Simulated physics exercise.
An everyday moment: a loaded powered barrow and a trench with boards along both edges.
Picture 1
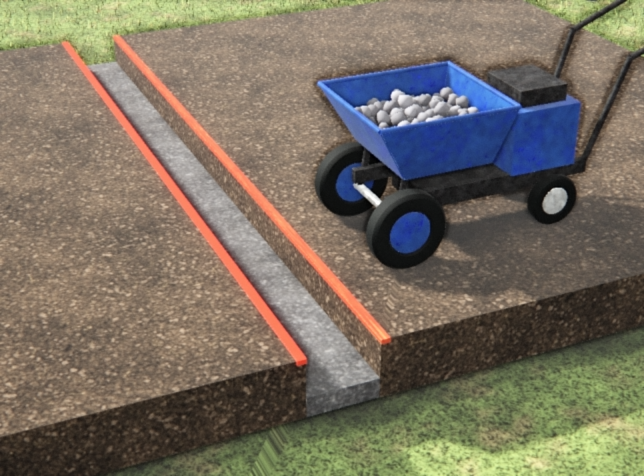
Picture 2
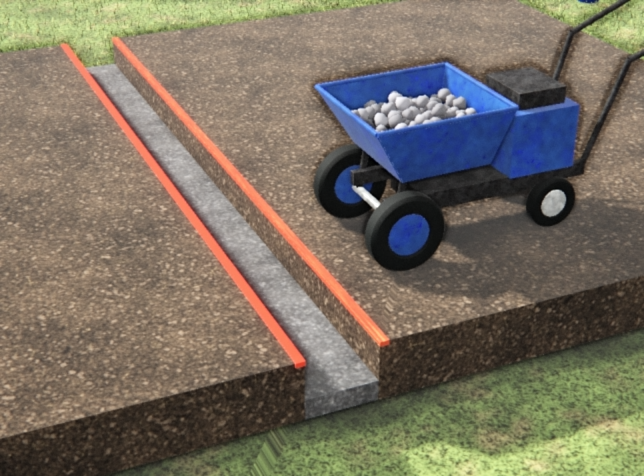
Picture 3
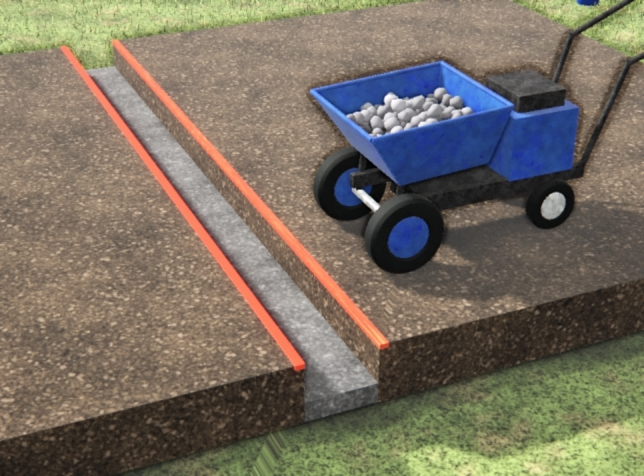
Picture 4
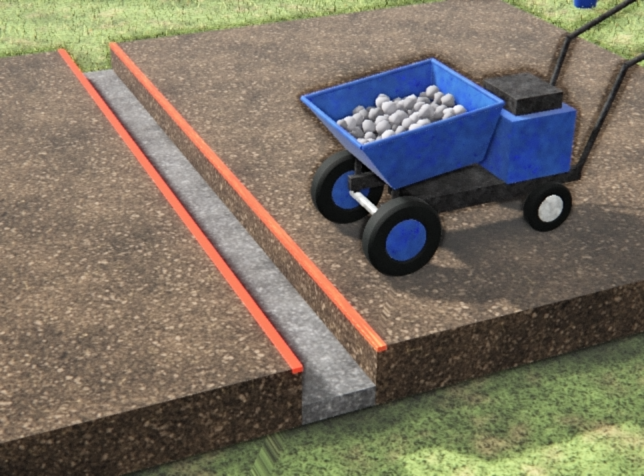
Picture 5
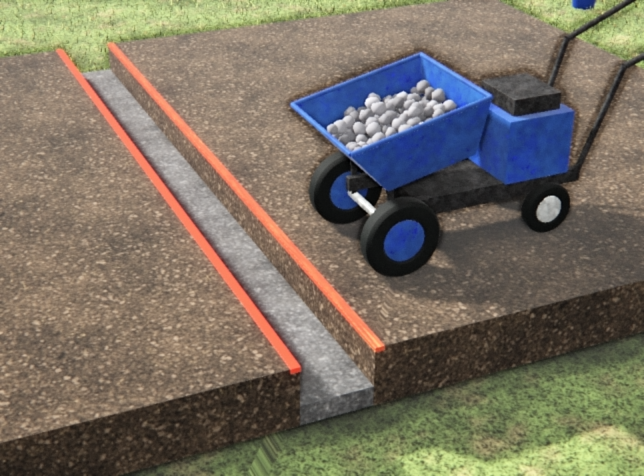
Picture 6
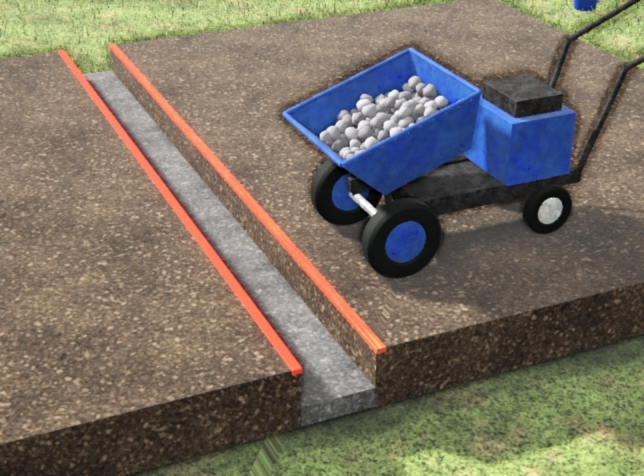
The blue skip of a powered barrow, loaded with round grey cobbles, tilted slowly forward and down to the left, while its wheels stayed beside a trench with orange boards along both edges.
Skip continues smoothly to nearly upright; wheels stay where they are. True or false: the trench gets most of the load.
True.
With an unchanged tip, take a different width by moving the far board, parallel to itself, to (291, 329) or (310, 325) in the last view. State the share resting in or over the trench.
Lab note: Case 1 near 30 percent, case 2 near 0 percent.
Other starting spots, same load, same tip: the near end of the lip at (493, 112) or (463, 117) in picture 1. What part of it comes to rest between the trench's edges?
The first gives close to 10 per cent and the second 30 per cent.
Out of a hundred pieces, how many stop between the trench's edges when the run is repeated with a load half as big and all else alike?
Roughly 100 percent.
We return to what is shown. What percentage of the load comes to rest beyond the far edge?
Roughly 15 in a hundred.
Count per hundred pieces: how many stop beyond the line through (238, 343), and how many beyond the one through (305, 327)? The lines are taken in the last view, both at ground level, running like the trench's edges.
Close to 10 per cent, then close to 60 per cent.
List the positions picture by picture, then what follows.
In the first picture, lip of the skip (380, 132), level; top of the load (416, 112), round cobbles; first edge of the trench (357, 305); far edge (276, 325), the trench over half as wide as the skip, and about half as deep as wide.
In the second picture, lip of the skip (377, 135), level; top of the load (413, 114).
In the third picture, lip of the skip (372, 140), tipped barely; top of the load (426, 118).
In the fourth picture, lip of the skip (362, 148), tipped a little; top of the load (418, 118).
In the fifth picture, lip of the skip (351, 155), tipped a little; top of the load (410, 106).
In the sixth picture, lip of the skip (342, 165), tipped clearly; top of the load (412, 106); first edge of the trench (352, 315); far edge (271, 334).
Just after the last frame, skip tipped steeply; every one in the skip.
A moment on, skip tipped right over; the larger part in the skip; about a tenth in or heaped over the trench; just a few beyond it; just a few falling.
Further on, skip tipped right over; roughly a quarter in the skip; roughly two thirds in or heaped over the trench; about a tenth beyond it.
When it is over, skip tipped right over; just a few in the skip; the larger part in or heaped over the trench; about a tenth beyond it.
